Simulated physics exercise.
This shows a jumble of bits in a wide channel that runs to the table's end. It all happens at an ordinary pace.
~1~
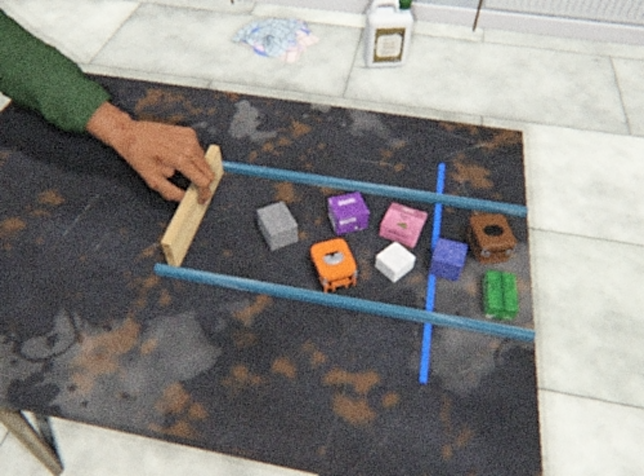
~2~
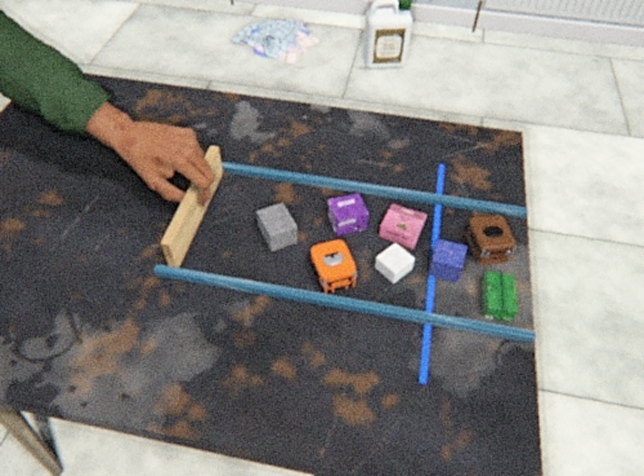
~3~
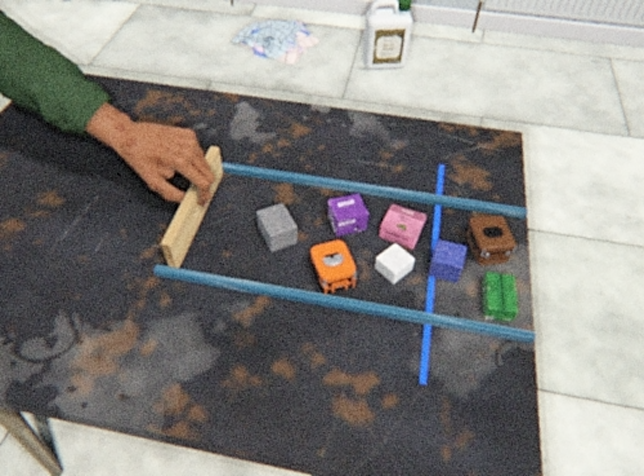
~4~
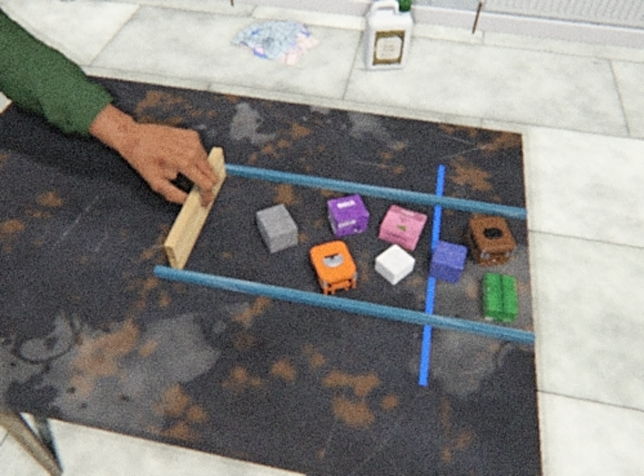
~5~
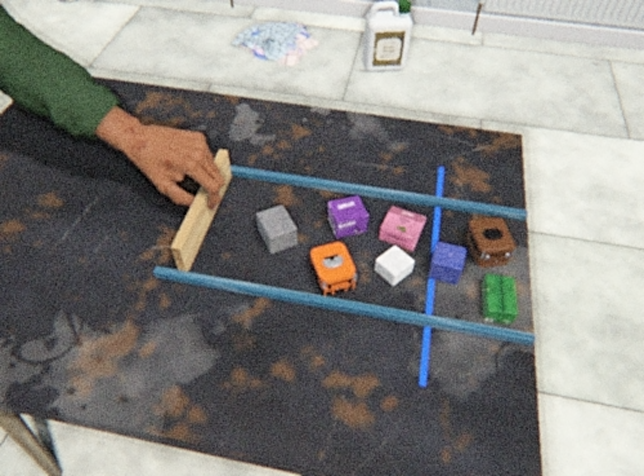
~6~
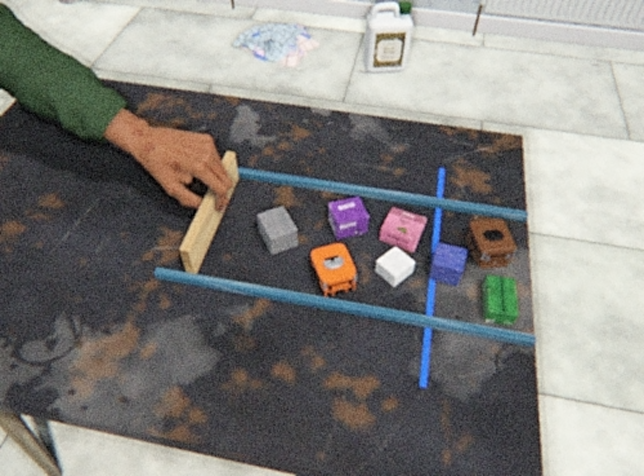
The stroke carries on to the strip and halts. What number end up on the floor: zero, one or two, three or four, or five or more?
As it turns out, the number that fall off is zero.
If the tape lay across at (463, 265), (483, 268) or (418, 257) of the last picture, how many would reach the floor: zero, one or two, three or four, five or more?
Taking them in turn, one to two; either three or four; none at all.
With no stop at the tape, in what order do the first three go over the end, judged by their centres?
The order is the brown case, then the blue block, then the green box.
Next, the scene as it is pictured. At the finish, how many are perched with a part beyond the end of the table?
It comes to 2.
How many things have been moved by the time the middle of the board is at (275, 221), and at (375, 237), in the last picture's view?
By then 1, and 6.
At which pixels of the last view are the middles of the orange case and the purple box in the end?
The orange case at (450, 298), the purple box at (453, 223).
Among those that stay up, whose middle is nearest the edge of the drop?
It is the brown case.
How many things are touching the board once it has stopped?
That makes 3.
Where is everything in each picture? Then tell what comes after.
Green box (500, 295); brown case (490, 239); blue block (448, 260); board (195, 204); tape (434, 255), in the first picture.
Brown case (490, 240); grey block (277, 227), in the second picture.
Blue block (447, 261); white block (394, 264), in the third picture.
Green box (499, 298); pink box (402, 227), in the fourth picture.
Brown case (490, 242); purple box (348, 217), in the fifth picture.
Green box (500, 300); brown case (490, 243); blue block (447, 264); board (212, 210); tape (434, 260), in the sixth picture.
A little later, none off yet; green box at rest near (500, 300); brown case at rest near (490, 243); blue block at rest near (447, 264).
When it is over, the number that fall off is zero.
